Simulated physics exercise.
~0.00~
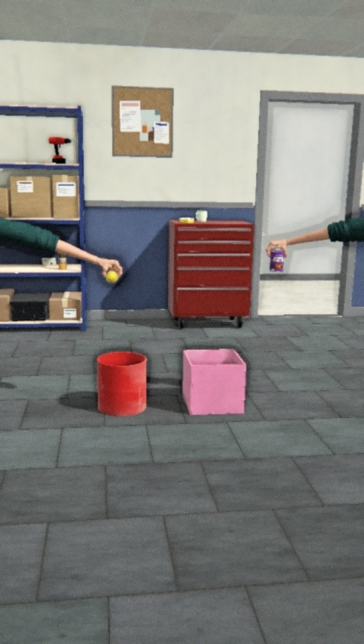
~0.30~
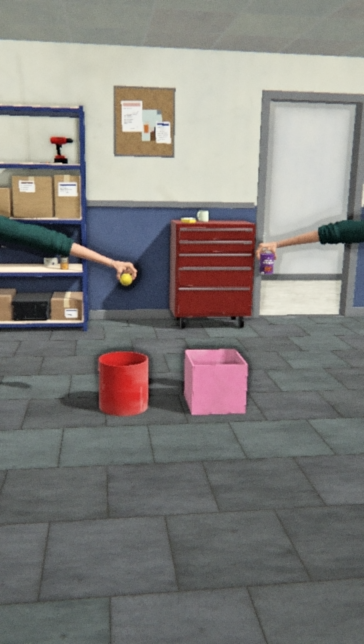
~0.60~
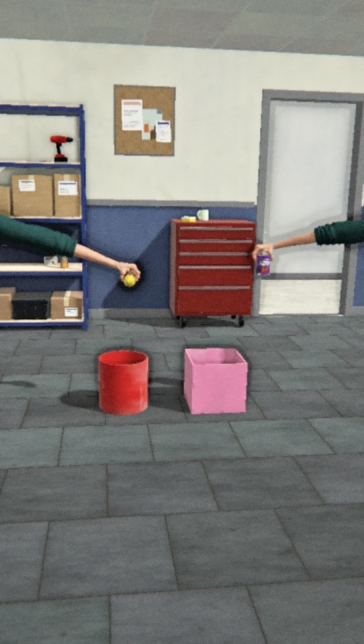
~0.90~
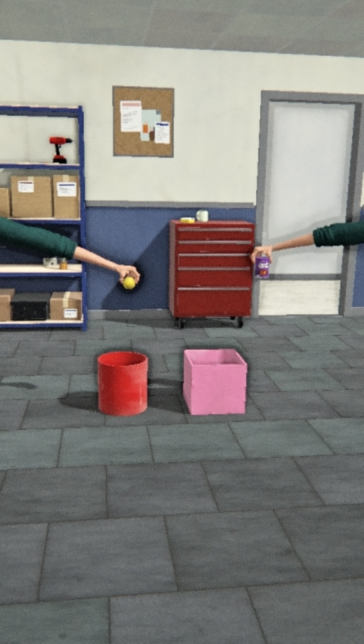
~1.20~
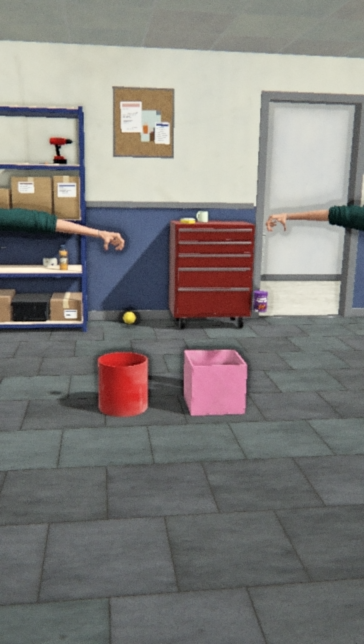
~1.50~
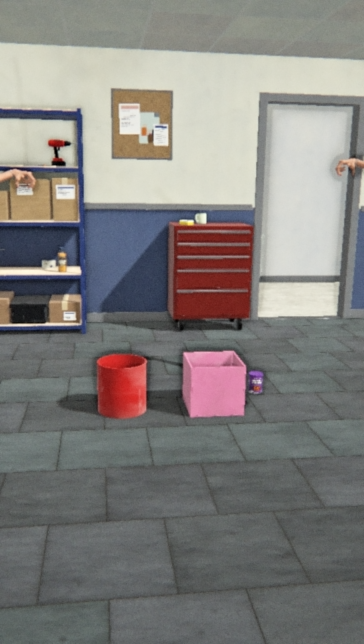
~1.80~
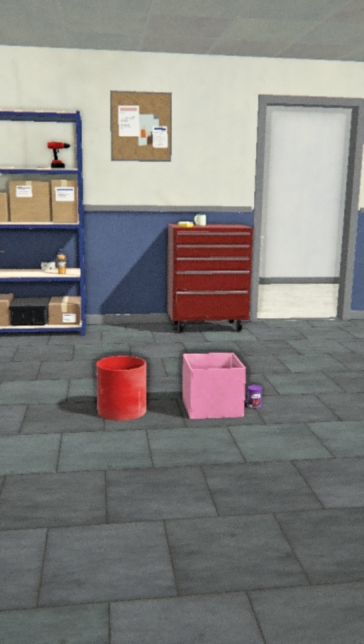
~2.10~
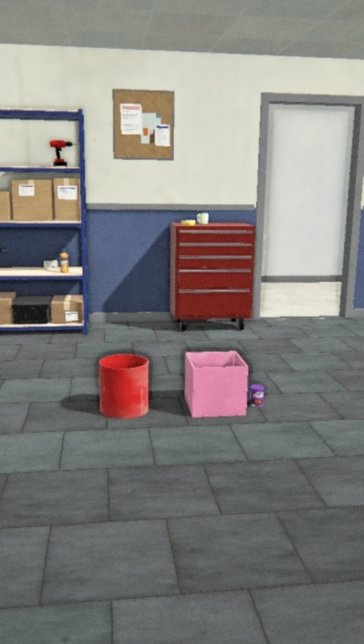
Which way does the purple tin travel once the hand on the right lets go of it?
The purple tin moves down, ending on the floor beside the pink basket.
